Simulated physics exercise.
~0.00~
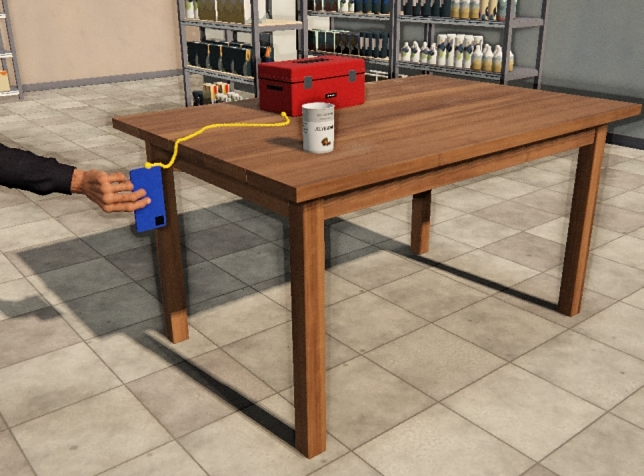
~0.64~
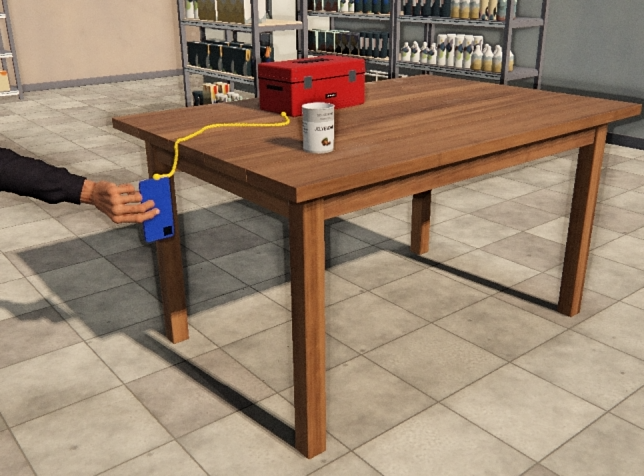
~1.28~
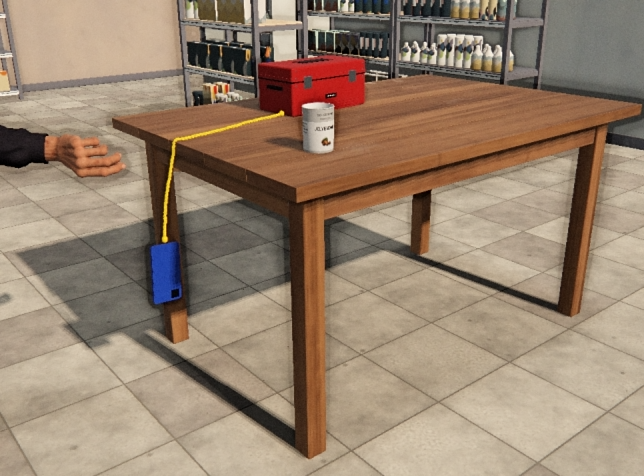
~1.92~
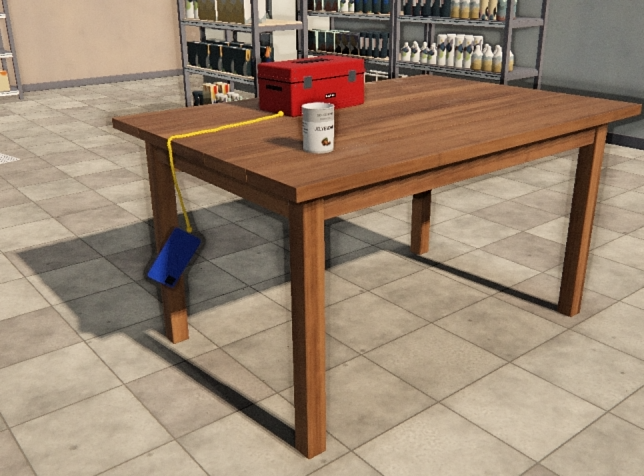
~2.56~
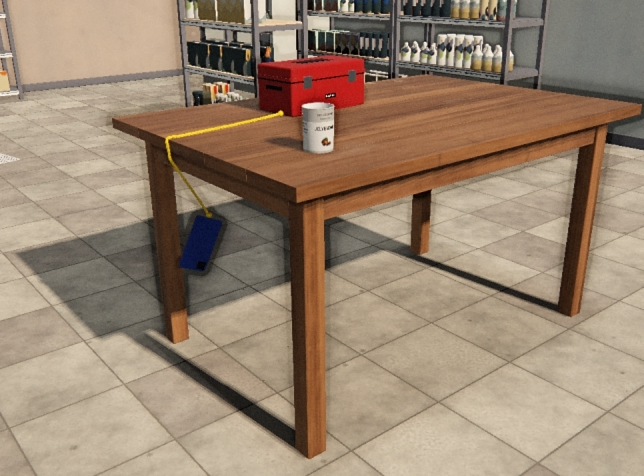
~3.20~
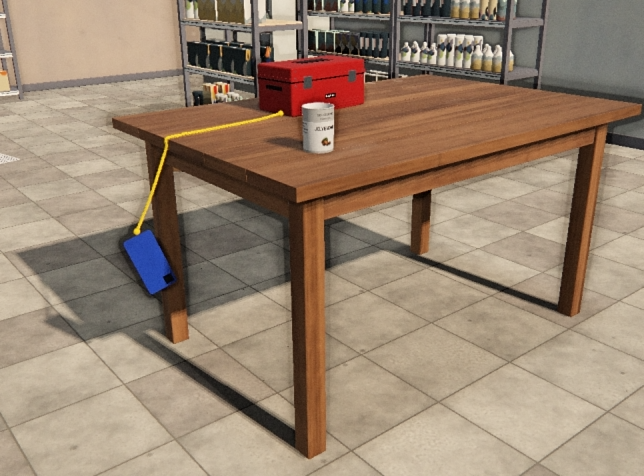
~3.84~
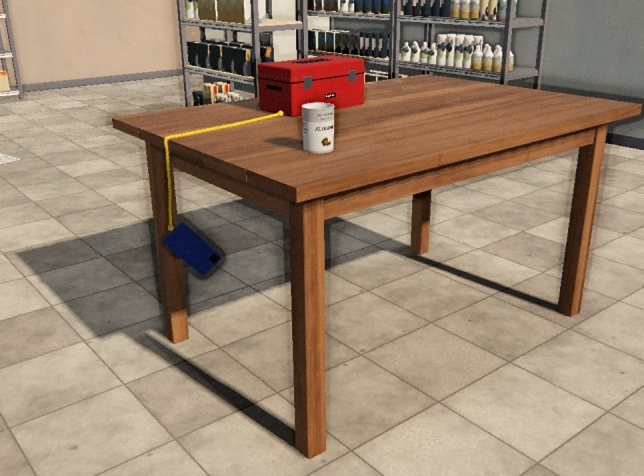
A blue phone tied to a yellow shoelace is held by a hand reaching in from the left, just beyond the edge of a wooden table, seen from slightly above in a tiled room with stocked shelves behind. The lace runs across the tabletop toward a red toolbox, with a white cup standing nearby. The hand lowers the phone a little, then lets go and withdraws as the phone drops and hangs below the edge. It swings right, back left, then right again, tilting and turning. It ends dangling above the floor, while the toolbox and cup stay put.
